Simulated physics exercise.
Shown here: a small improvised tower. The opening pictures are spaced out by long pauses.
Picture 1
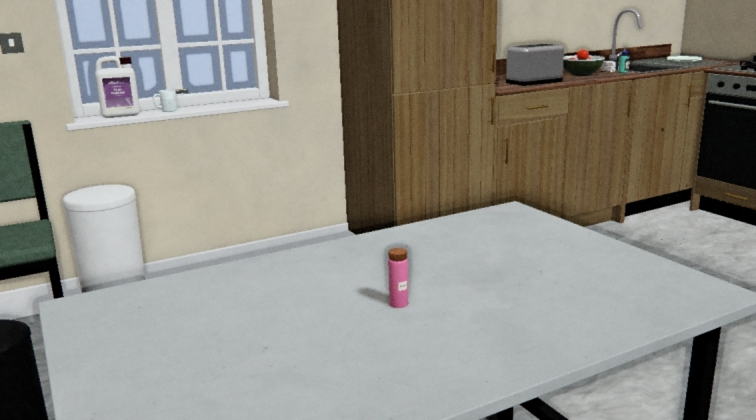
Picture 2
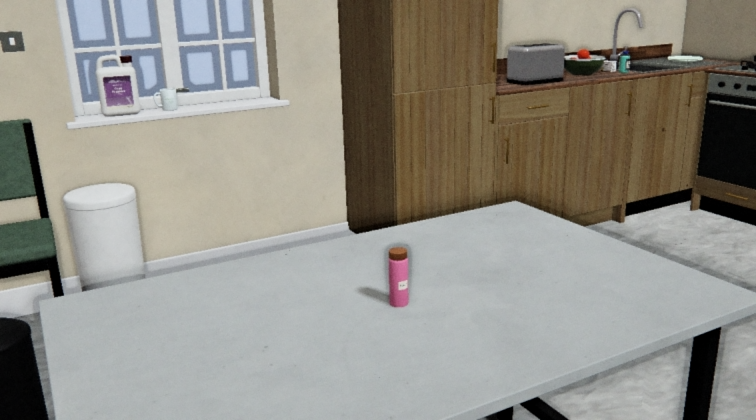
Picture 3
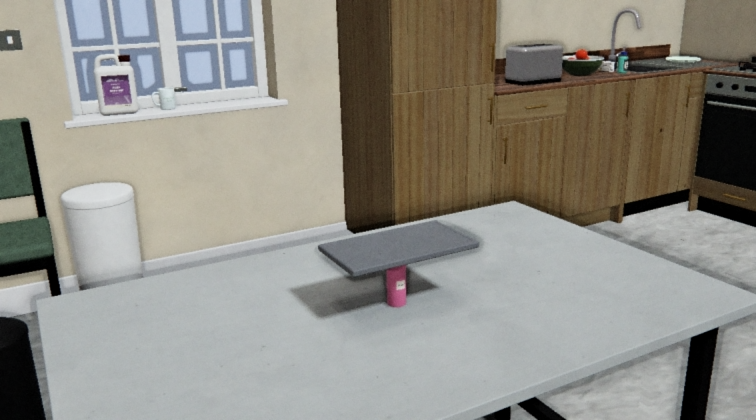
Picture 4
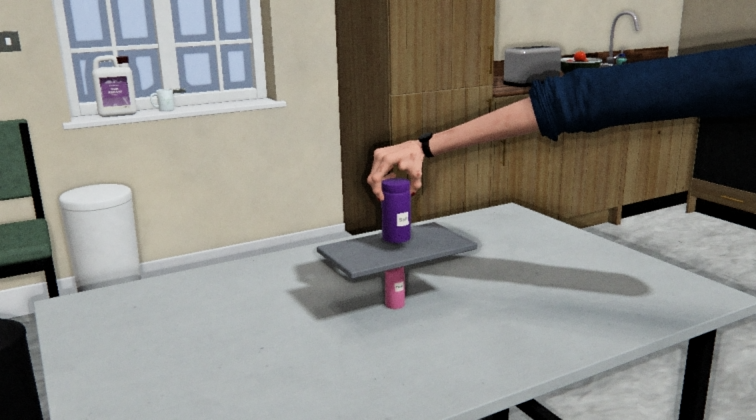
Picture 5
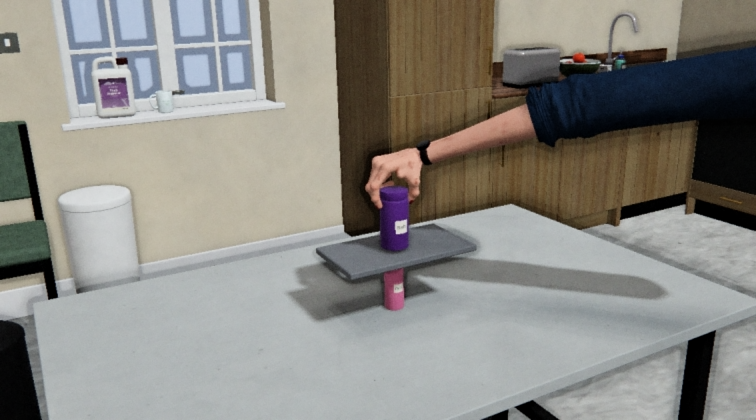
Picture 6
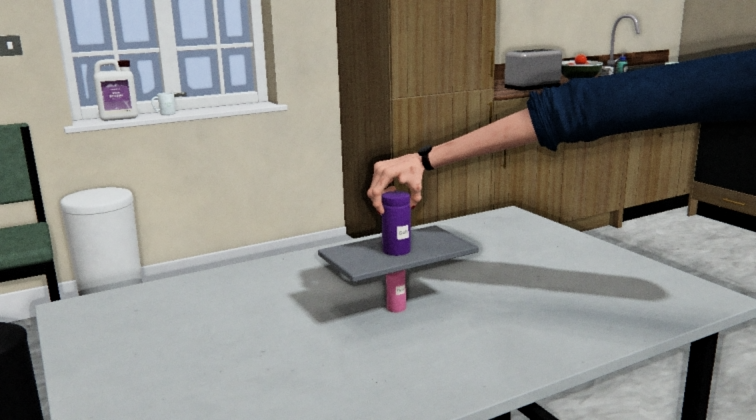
We see a pink shaker standing on a grey table, then a flat dark tray resting across its top. A hand reaching in from the right lowers a purple jar a short way onto the tray above the shaker.
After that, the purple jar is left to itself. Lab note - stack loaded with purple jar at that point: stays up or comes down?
Observed: Stays up.
Then, 0.20 s later than the last frame, all is still.
Then, 0.50 s later than the last frame, purple jar resting near (396, 223).
When it is over, all 3 as before. End places, in pixels of the last picture, purple jar near (396, 223). The stack holds.
